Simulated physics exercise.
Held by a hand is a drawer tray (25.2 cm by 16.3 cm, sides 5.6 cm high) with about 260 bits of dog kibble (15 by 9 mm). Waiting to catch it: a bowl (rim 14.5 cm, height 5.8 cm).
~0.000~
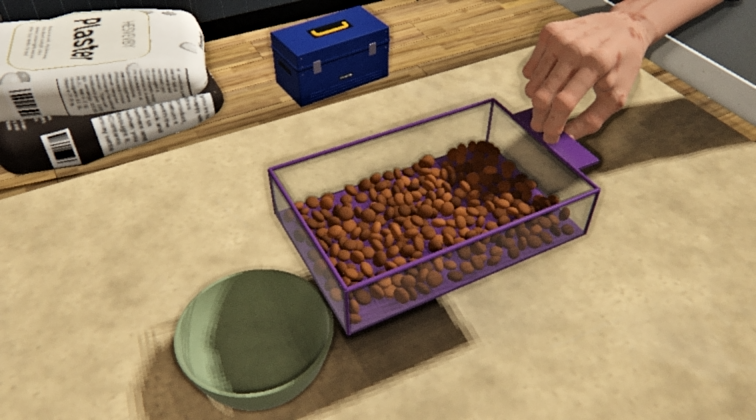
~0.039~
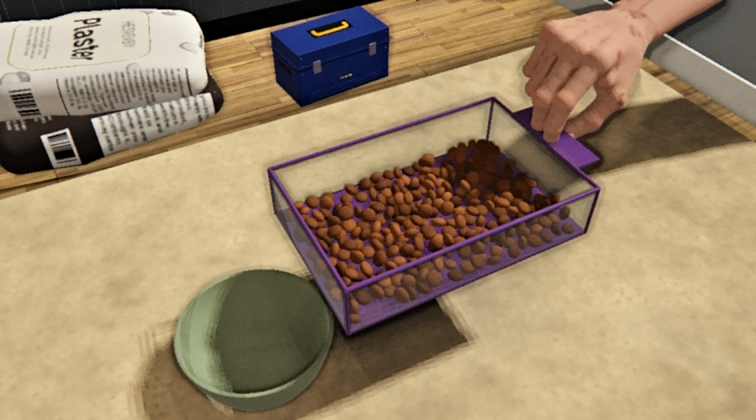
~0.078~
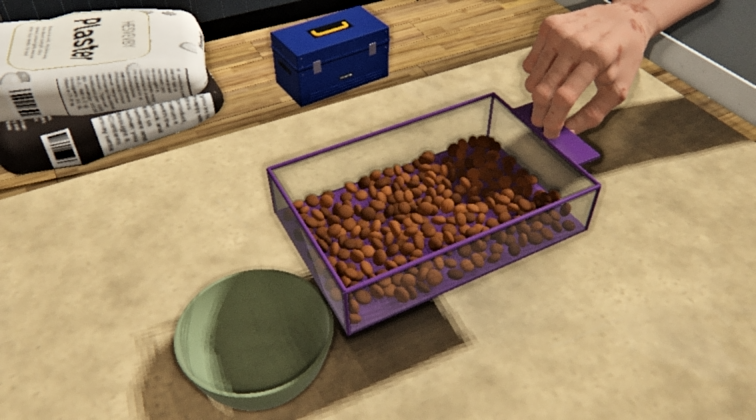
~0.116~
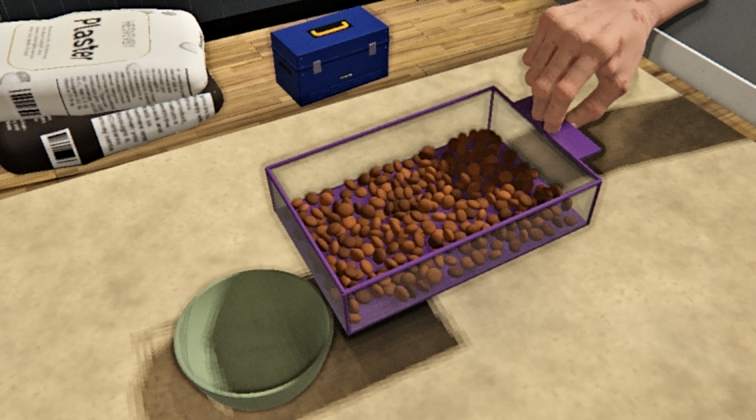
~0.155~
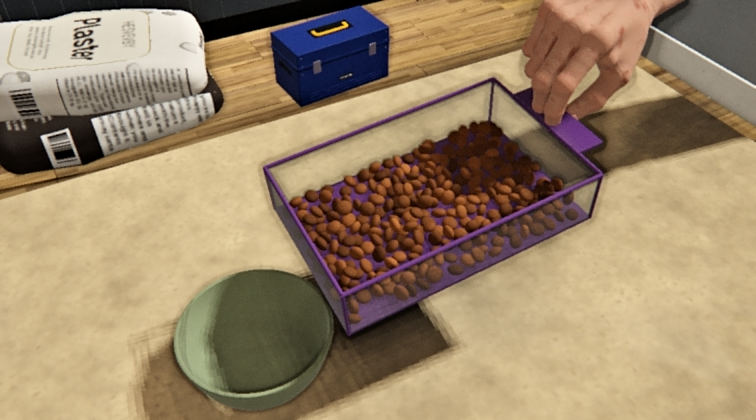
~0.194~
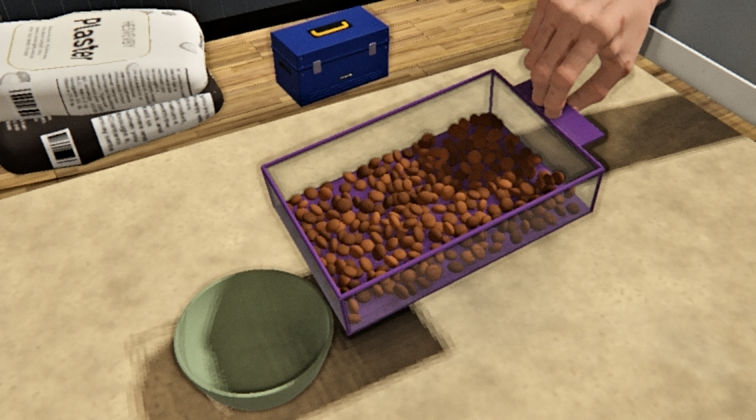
A hand slightly tilting a clear, purple-edged tray of brown kibble, raising its far side beside a green bowl on a tabletop.
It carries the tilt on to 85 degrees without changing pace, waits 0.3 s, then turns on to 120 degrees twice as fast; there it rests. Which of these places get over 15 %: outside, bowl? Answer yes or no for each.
Outside - yes, bowl - no.
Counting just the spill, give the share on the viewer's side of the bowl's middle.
Share of spill: Approx. 100 in a hundred.
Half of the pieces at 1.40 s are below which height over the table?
The answer is about 16 centimetres.
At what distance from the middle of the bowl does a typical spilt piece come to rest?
I'd put it at close to 14 cm from the middle.
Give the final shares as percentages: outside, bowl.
Outside 95, bowl 5.
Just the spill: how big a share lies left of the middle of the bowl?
Near 80 per cent of the spill.
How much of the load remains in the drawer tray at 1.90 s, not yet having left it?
Around 55 percent.
After 0.85 s, tilt 48 degrees; drawer tray 100 %; middle of all pieces near (391, 181).
After 1.40 s, tilt 81 degrees; drawer tray 85 %, in the air 15 %; middle of all pieces near (303, 296).
After 1.90 s, tilt 88 degrees; outside 40 %, drawer tray 55 %; middle of all pieces near (280, 376).
Then, at 2.38 s, tilt 120 degrees; outside 85 %, bowl 5 %, drawer tray 5 %, in the air 5 %.
At rest (3.4 s), outside 95 %, bowl 5 %, drawer tray 0 %.
